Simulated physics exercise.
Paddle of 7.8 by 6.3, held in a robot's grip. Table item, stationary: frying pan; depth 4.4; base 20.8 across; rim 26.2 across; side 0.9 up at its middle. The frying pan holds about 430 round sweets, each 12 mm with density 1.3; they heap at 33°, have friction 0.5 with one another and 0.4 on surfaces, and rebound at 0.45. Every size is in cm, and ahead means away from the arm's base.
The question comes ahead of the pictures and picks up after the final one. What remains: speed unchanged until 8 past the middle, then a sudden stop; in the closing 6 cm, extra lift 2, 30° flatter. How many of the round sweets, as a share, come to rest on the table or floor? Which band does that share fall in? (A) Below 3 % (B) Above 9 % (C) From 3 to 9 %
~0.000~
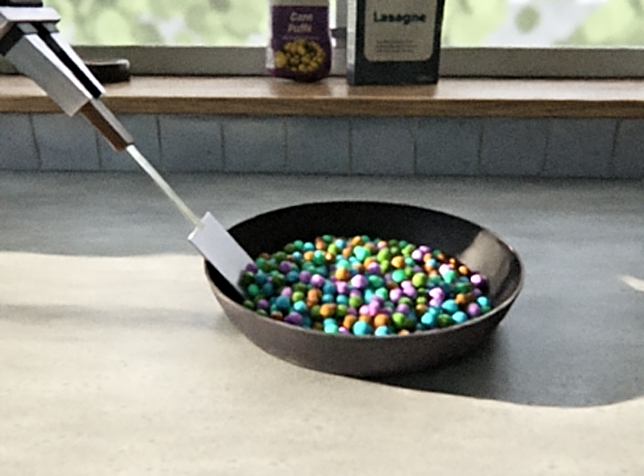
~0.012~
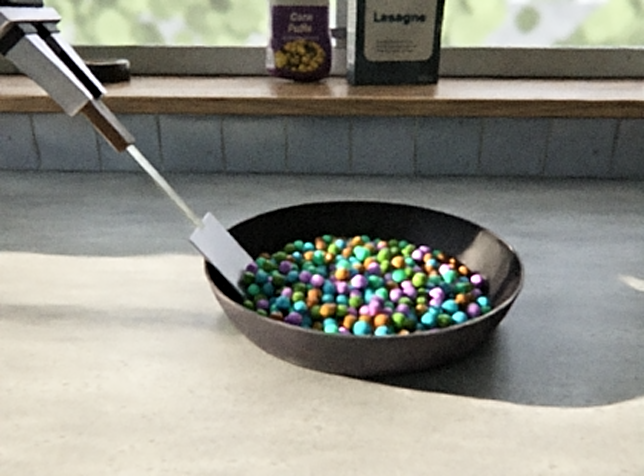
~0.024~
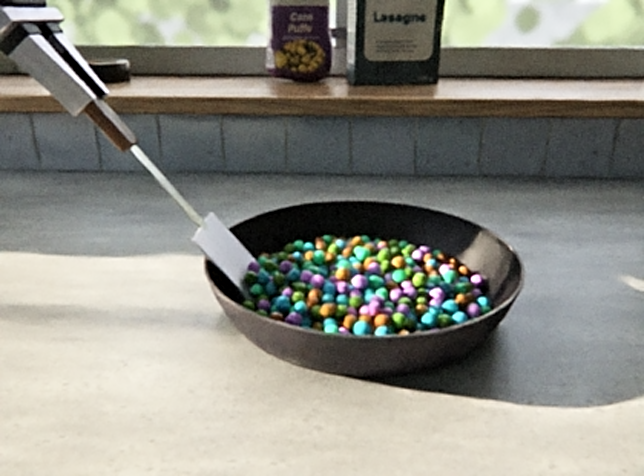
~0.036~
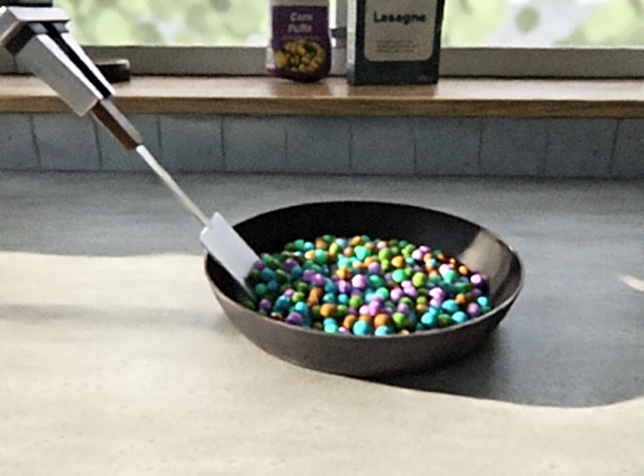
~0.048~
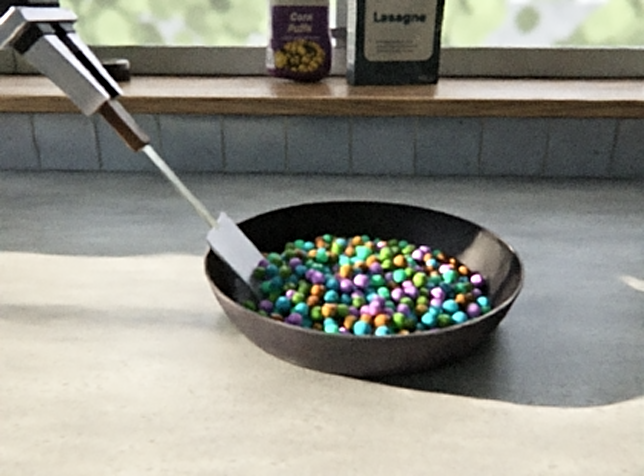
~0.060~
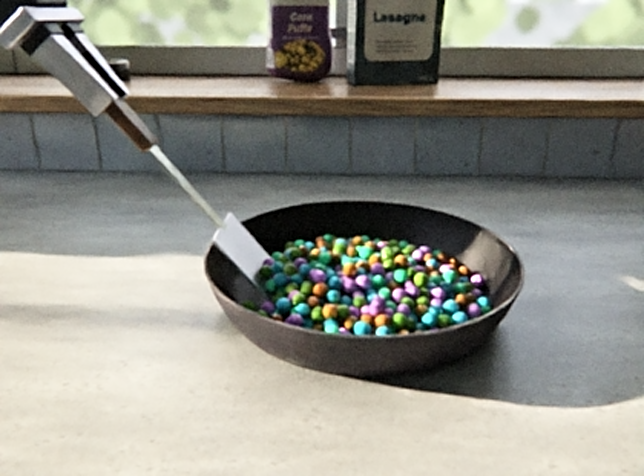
Below 3 %.
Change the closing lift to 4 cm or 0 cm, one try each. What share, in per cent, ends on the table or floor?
Roughly 0 % and then 0 %.
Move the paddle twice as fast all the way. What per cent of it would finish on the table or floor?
Roughly 0 per cent, I'd say.
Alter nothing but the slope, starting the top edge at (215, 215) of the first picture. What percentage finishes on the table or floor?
0 percent or so.
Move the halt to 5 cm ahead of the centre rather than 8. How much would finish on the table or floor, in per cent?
0 %, roughly.
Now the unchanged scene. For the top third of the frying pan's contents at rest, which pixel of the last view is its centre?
Roughly at (454, 273).
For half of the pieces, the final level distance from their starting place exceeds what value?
Somewhere near 2 centimetres, I reckon.
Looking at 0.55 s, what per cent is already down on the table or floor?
Estimate: About 0 percent.
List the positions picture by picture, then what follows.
In the first frame, paddle top edge at (199, 225), sloping 52°; upper third of the load around (357, 277), from x 245 to 485, top at y 240; 428 in the frying pan.
In the second frame, paddle top edge at (199, 225), sloping 52°; upper third of the load around (357, 277), from x 245 to 485, top at y 240.
In the third frame, paddle top edge at (202, 225), sloping 52°; upper third of the load around (355, 277), from x 245 to 485, top at y 240.
In the fourth frame, paddle top edge at (208, 225), sloping 52°; upper third of the load around (352, 276), from x 245 to 485, top at y 240.
In the fifth frame, paddle top edge at (215, 225), sloping 52°; upper third of the load around (350, 275), from x 245 to 485, top at y 240.
In the sixth frame, paddle top edge at (221, 225), sloping 52°; upper third of the load around (353, 276), from x 245 to 485, top at y 240; 428 in the frying pan.
By 0.18 s, sloping 52°, highest piece 5 above the table; 428 in the frying pan.
By 0.29 s, sloping 41°, highest piece 5 above the table; 428 in the frying pan.
By 0.55 s, sloping 22°, highest piece 6 above the table; 426 in the frying pan, 1 on the table or floor, 1 on the blade or in flight.
By 1.60 s, sloping 22°, highest piece 5 above the table; 426 in the frying pan, 2 on the table or floor.
Final count, 426 in the frying pan, 2 on the table or floor. That is 0 % on the table or floor.
